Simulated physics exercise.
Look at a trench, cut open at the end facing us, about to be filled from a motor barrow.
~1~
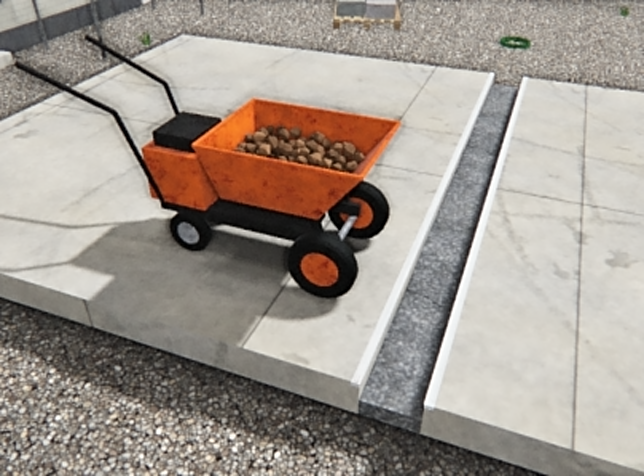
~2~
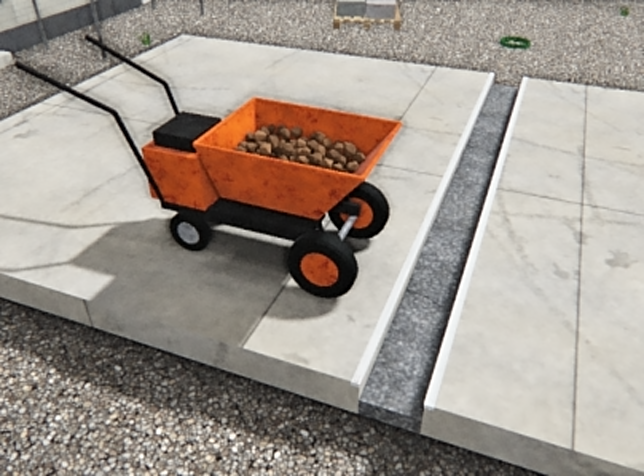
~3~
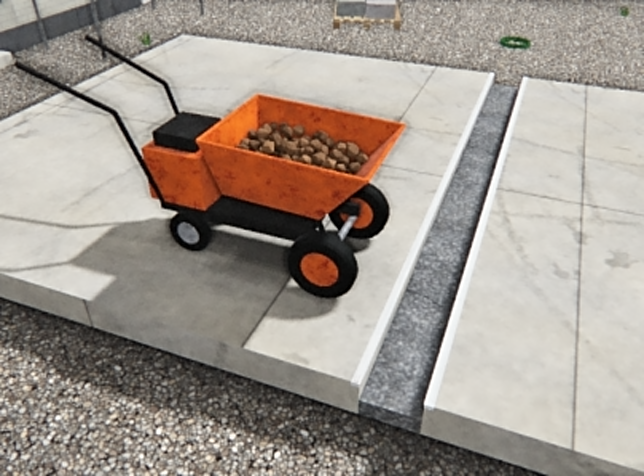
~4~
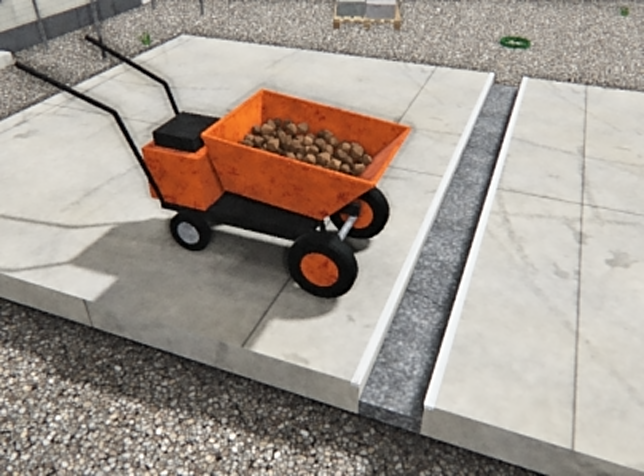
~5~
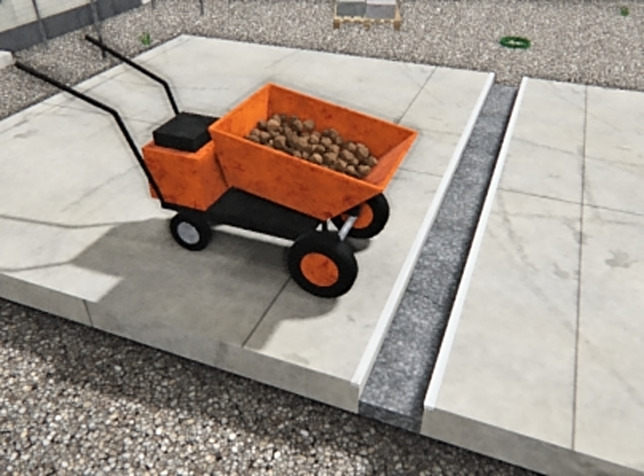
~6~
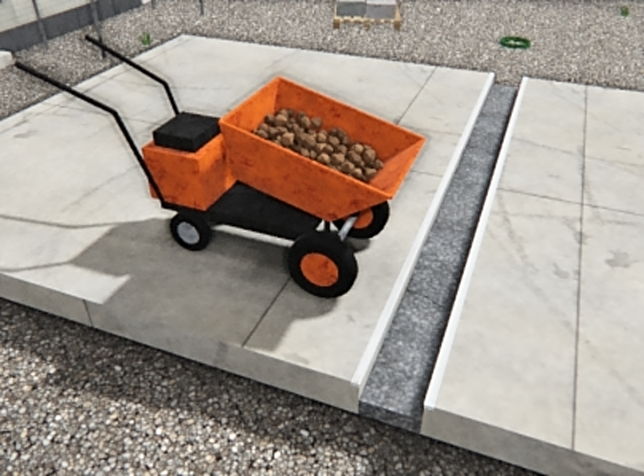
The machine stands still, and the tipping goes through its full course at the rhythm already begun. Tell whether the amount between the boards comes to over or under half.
I expect the trench to not get most of the load.
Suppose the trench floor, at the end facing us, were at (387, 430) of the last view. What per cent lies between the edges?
The share would be roughly 20 per cent.
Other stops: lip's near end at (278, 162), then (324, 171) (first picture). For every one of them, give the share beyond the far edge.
Try 1 about 0 %, try 2 about 20 %.
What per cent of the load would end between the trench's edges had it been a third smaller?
Roughly 30 per cent of it.
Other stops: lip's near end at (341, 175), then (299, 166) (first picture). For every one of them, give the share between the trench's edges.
60 % and 80 %.
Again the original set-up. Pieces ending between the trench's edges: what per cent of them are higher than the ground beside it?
About 20 per cent.
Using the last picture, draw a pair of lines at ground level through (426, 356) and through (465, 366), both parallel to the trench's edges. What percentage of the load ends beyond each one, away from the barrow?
The first comes to 80 %, the second to 50 %.
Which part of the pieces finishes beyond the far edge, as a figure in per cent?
I'd say around 70 per cent of the load.
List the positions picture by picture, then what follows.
Lip of the skip (361, 178), level; top of the load (287, 150), clay clods; first edge of the trench (374, 340); far edge (443, 360), the trench over half as wide as the skip, and shallow for its width, in the first frame.
Lip of the skip (363, 179), level; top of the load (288, 150), in the second frame.
Lip of the skip (367, 181), tipped barely; top of the load (285, 148), in the third frame.
Lip of the skip (373, 185), tipped a little; top of the load (280, 138), in the fourth frame.
Lip of the skip (381, 191), tipped a little; top of the load (272, 136), in the fifth frame.
Lip of the skip (390, 198), tipped clearly; top of the load (280, 141); first edge of the trench (374, 340); far edge (443, 360), in the sixth frame.
Just after the last frame, skip tipped steeply; every one in the skip.
A moment on, skip tipped right over; the larger part in the skip; just a few in or heaped over the trench; roughly a quarter beyond it; just a few falling.
Further on, skip tipped right over; roughly a quarter in the skip; about a tenth in or heaped over the trench; roughly two thirds beyond it.
When it is over, skip tipped right over; about a tenth in the skip; roughly a quarter in or heaped over the trench; roughly two thirds beyond it.
